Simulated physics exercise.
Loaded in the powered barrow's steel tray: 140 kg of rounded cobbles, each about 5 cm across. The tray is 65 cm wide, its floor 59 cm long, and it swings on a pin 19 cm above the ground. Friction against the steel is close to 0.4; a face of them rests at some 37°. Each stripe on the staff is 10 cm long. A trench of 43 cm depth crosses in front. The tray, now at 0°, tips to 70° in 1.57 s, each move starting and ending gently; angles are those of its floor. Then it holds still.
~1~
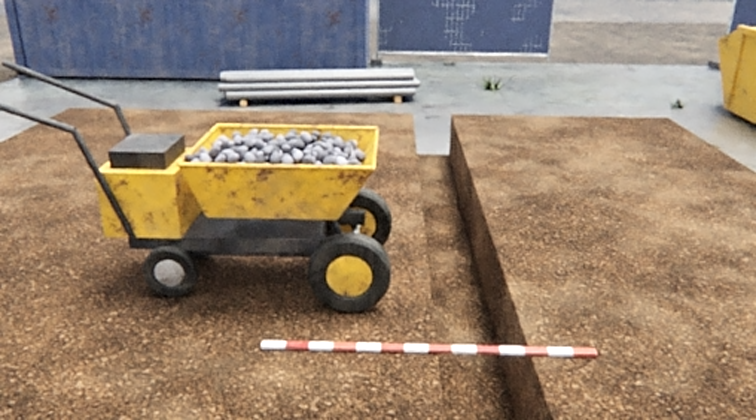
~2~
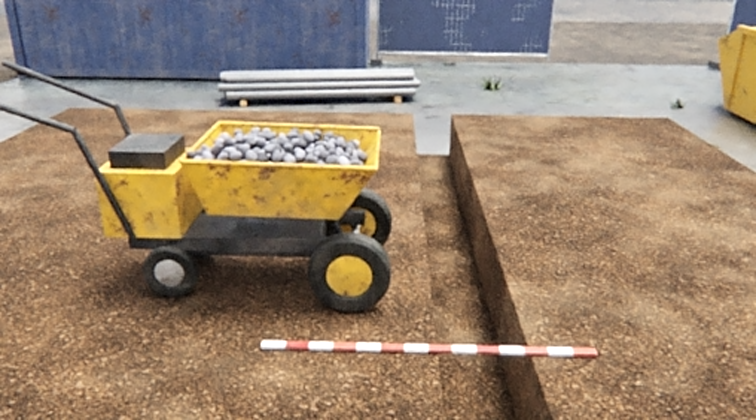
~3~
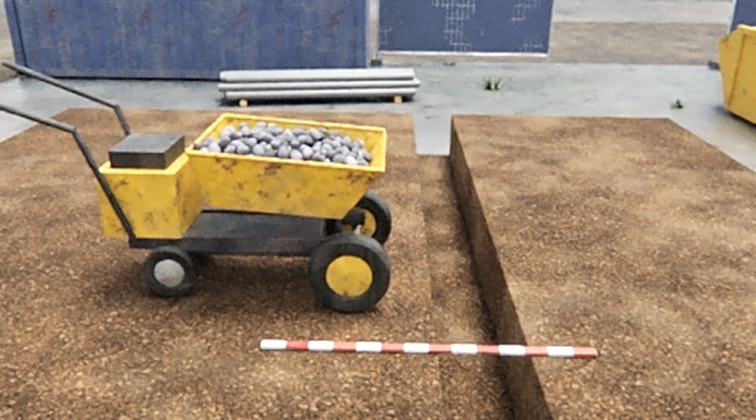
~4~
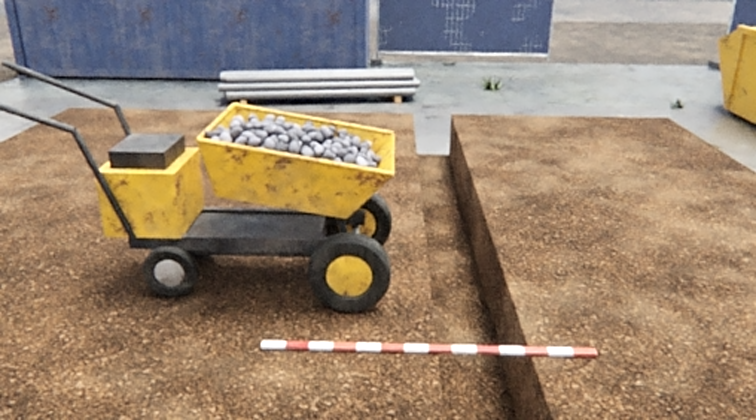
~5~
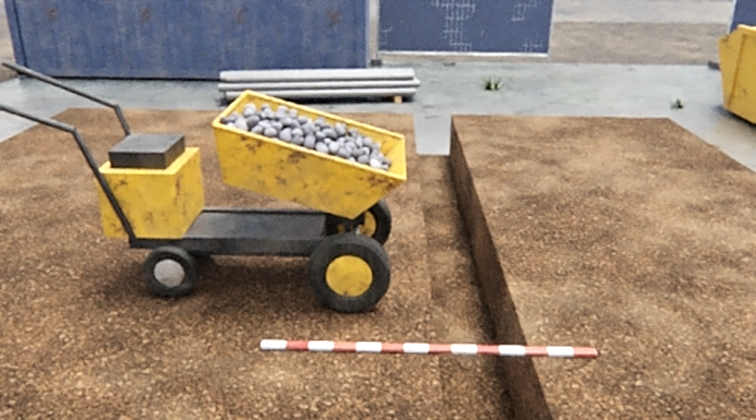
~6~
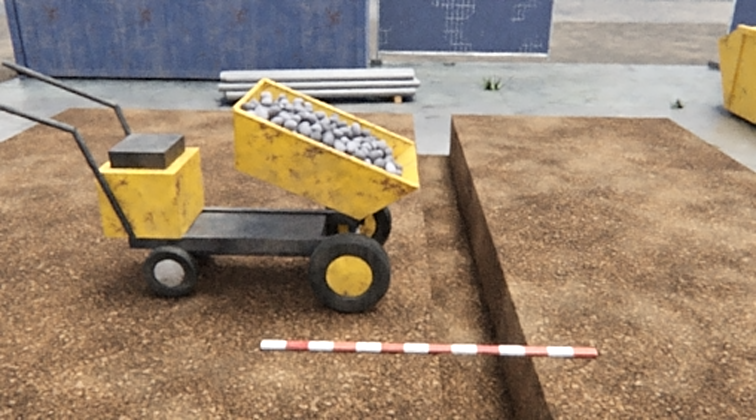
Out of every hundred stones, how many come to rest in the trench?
Close to 77 in a hundred.
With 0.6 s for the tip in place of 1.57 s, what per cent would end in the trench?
In that case some 45 per cent.
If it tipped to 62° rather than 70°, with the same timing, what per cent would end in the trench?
In that case some 55 per cent.
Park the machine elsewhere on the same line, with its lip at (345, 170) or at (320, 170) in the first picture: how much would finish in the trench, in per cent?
First some 95, then 100 per cent.
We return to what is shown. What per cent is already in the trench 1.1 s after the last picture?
Some 30 per cent.
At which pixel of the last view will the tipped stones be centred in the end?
Their middle is at about (480, 338).
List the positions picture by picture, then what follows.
The tray is at 0°, its lip at (373, 169); the top of the load is at (279, 141), in the first picture.
The tray is at 1°, its lip at (376, 169); the top of the load is at (273, 139), in the second picture.
Lip at (383, 171), floor tilted 4°, highest stones at (269, 135), in the third picture.
Lip at (393, 174), floor tilted 9°, highest stones at (257, 125), in the fourth picture.
Lip at (405, 180), floor tilted 16°, highest stones at (262, 113), in the fifth picture.
Lip at (418, 187), floor tilted 23°, highest stones at (273, 103), in the sixth picture.
Then, 0.6 s after the last picture the floor is at 59°, 99 % in the tray, 1 % in the trench; the foremost stones are at (477, 233).
Then, 1.1 s after the last picture the floor is at 70°, 54 % in the tray, 30 % in the trench, 16 % past the trench; the foremost stones are at (595, 295).
Then, 1.4 s after the last picture the floor is at 70°, 30 % in the tray, 48 % in the trench, 23 % past the trench; the foremost stones are at (673, 294).
Then, 3.4 s after the last picture the floor is at 70°, 0 % in the tray, 77 % in the trench, 23 % past the trench; the foremost stones are at (720, 295).
